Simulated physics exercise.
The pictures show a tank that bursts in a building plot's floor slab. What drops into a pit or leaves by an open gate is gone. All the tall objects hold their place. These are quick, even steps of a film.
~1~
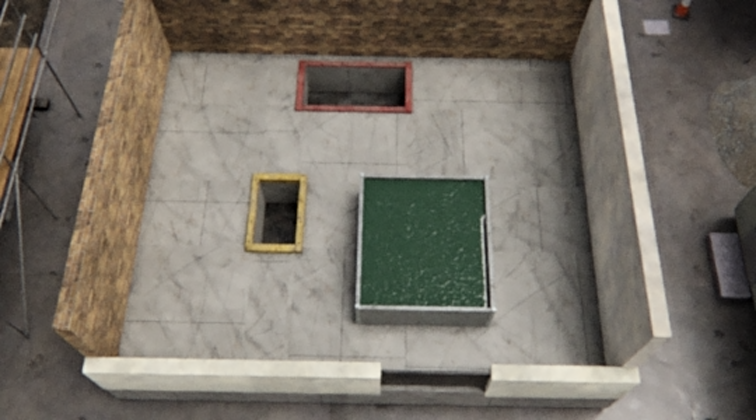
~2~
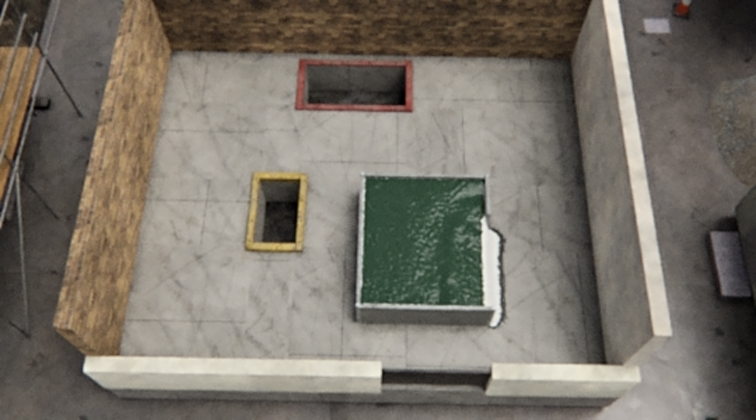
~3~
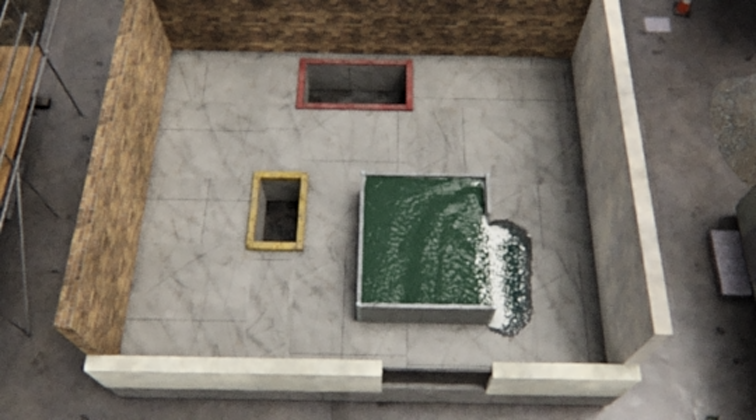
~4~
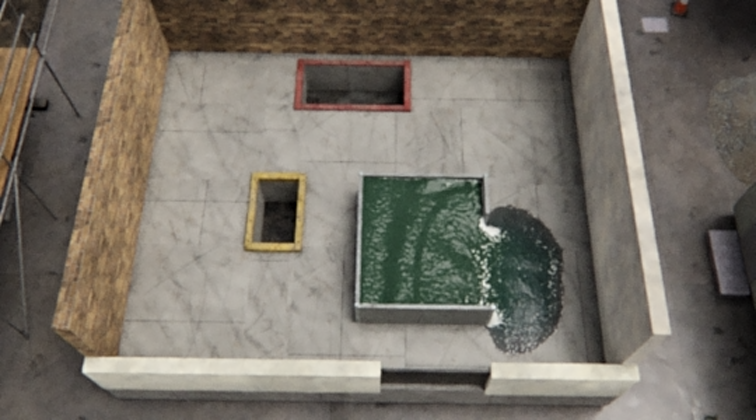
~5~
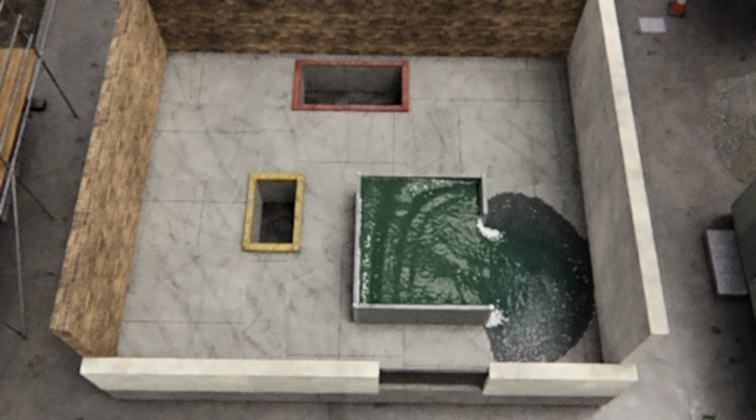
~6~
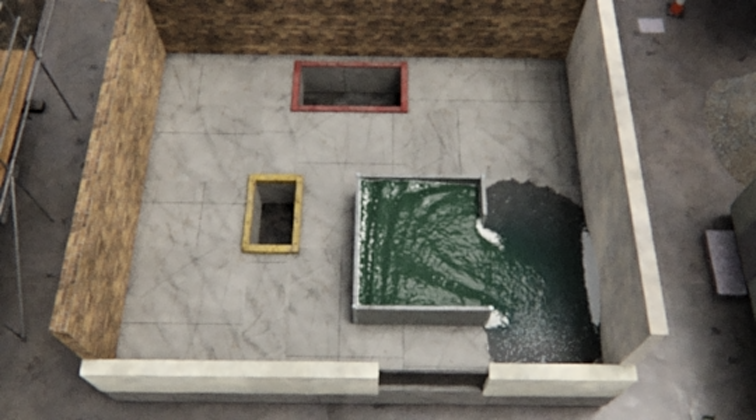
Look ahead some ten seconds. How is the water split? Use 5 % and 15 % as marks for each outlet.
In the end: The gate takes less than 5 %; the yellow pit takes less than 5 %; the red pit takes from 5 to 15 %.
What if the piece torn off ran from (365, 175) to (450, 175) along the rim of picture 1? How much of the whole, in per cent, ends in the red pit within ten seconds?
Roughly, in per cent: Red 35.
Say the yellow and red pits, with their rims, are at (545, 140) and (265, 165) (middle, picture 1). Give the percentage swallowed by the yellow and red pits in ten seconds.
Per cent: Yellow 12, red 2.
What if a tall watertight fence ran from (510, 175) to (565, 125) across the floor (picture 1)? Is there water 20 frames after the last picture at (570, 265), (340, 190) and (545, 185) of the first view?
As listed: Flooded, no water, awash.
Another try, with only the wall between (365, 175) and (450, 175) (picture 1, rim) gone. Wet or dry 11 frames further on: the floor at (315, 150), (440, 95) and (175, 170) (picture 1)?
In that order: Covered, under water, dry.
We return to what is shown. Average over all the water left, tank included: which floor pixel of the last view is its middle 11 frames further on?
Near (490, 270).
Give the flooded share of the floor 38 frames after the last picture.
Some 70 per cent.
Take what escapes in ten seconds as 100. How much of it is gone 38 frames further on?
Roughly 45 per cent.
A moment on, water covers 15 % of the floor; the gate 0 %, the yellow pit 0 %, the red pit 0 %.
Next, water covers 25 % of the floor; the gate 0 %, the yellow pit 0 %, the red pit 0 %.
Then, water covers 45 % of the floor; the gate 0 %, the yellow pit 0 %, the red pit 0 %.
Later, water covers 70 % of the floor; the gate 0 %, the yellow pit 0 %, the red pit 3 %.
In the end, water covers 100 % of the floor; the gate 0 %, the yellow pit 0 %, the red pit 8 %.
